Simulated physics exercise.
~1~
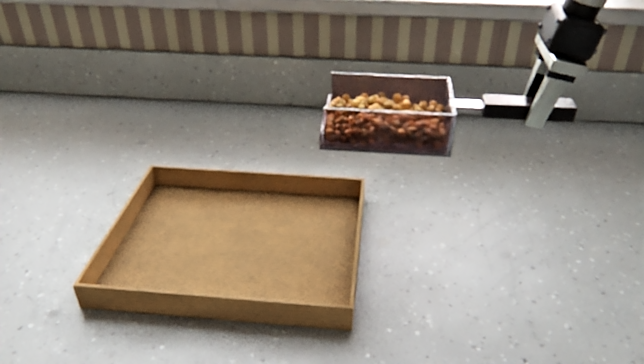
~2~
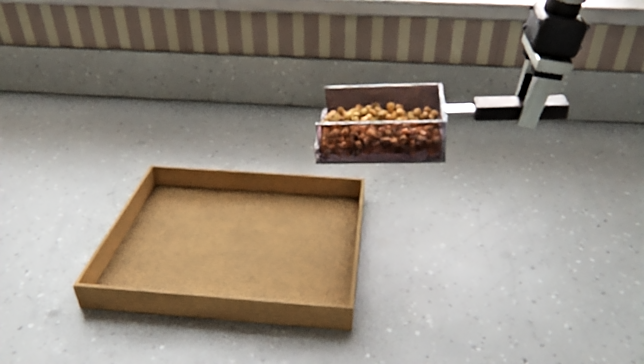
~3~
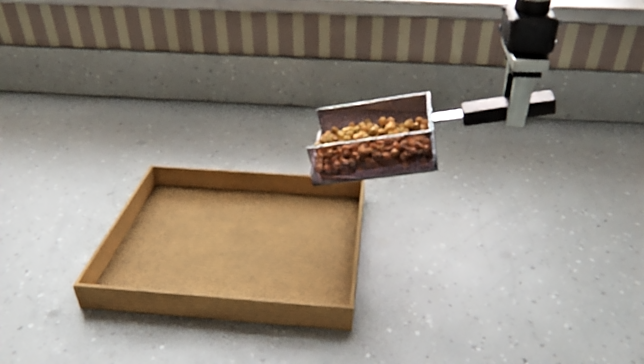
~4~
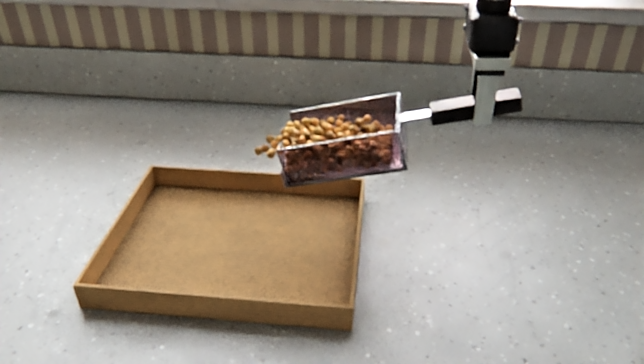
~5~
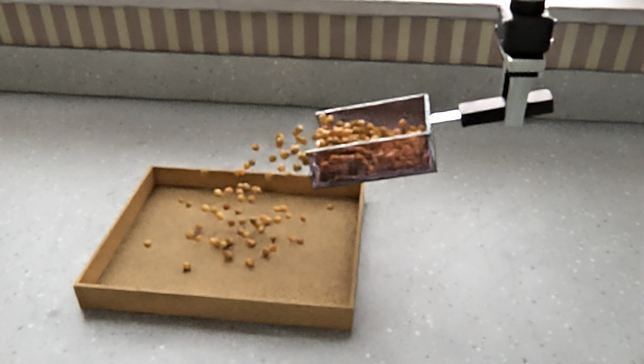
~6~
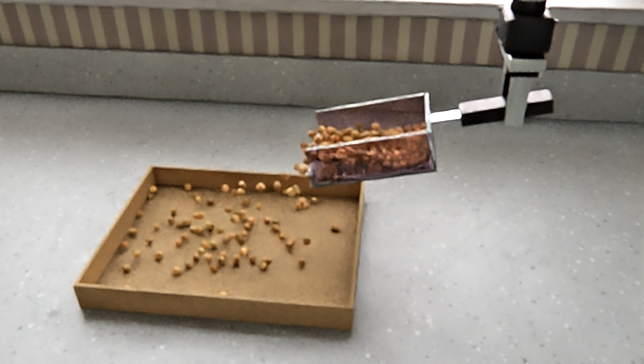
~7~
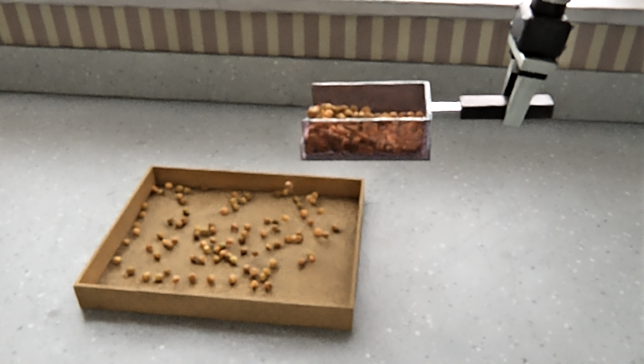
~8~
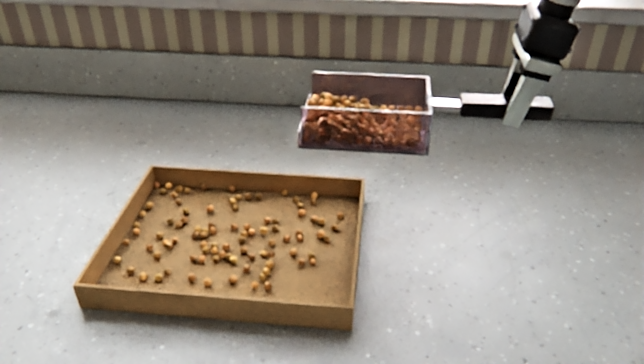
On a speckled grey countertop, a robot gripper tilts a clear box, spilling some chickpeas into a brown tray, then levels it.
